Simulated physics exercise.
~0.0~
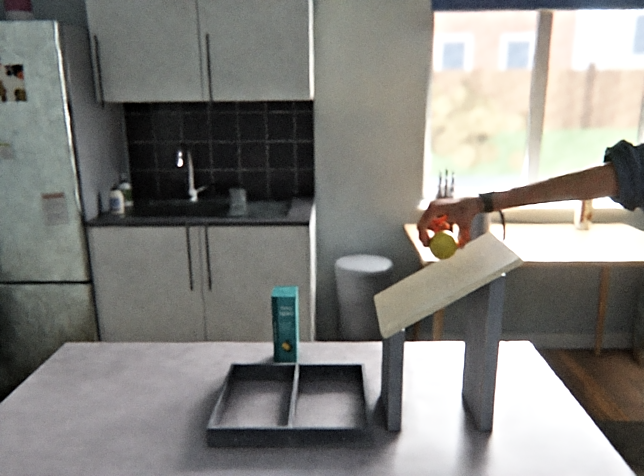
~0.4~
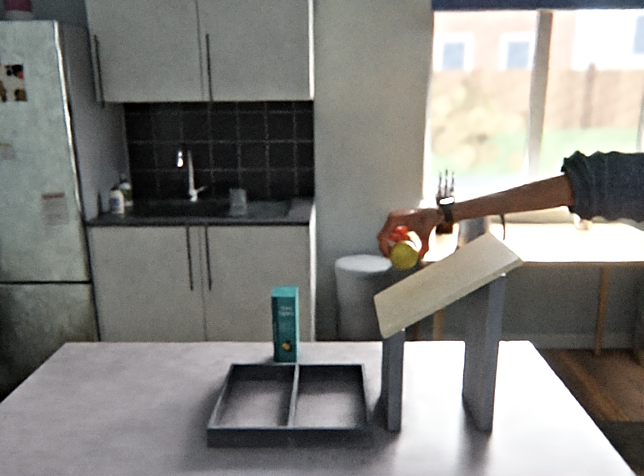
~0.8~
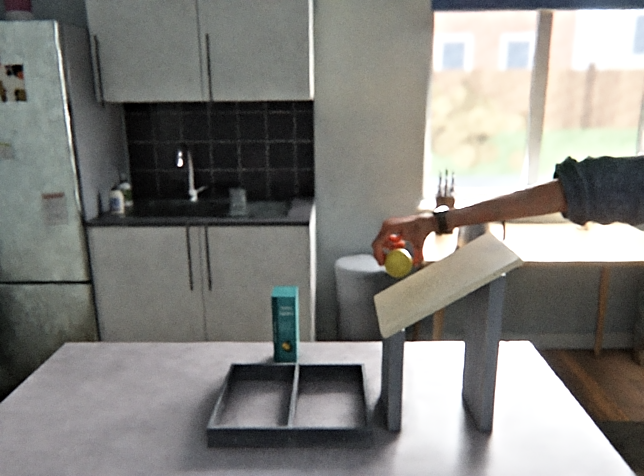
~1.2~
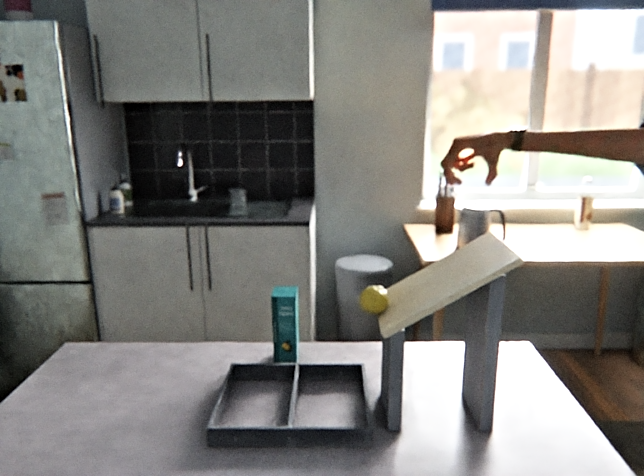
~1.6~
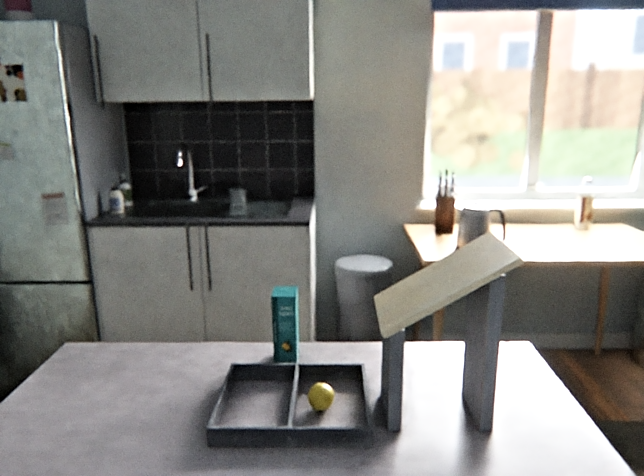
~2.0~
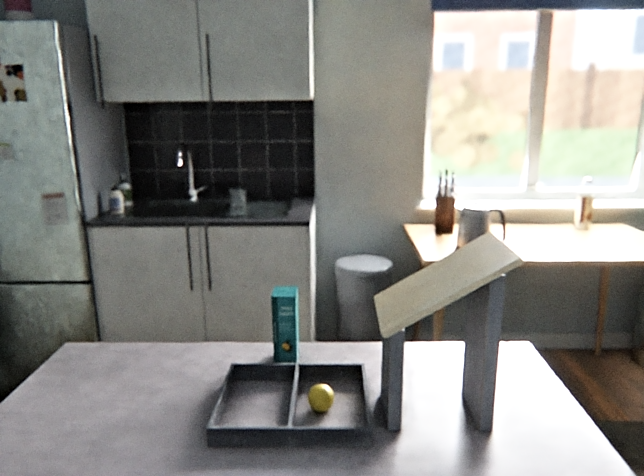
The clip shows a hand holding a yellow lemon over a slanted board beside a two-bay tray, moving it down toward the lower end and letting go. The lemon leaves the board and comes to rest in the nearer bay, while a turquoise carton stays standing.
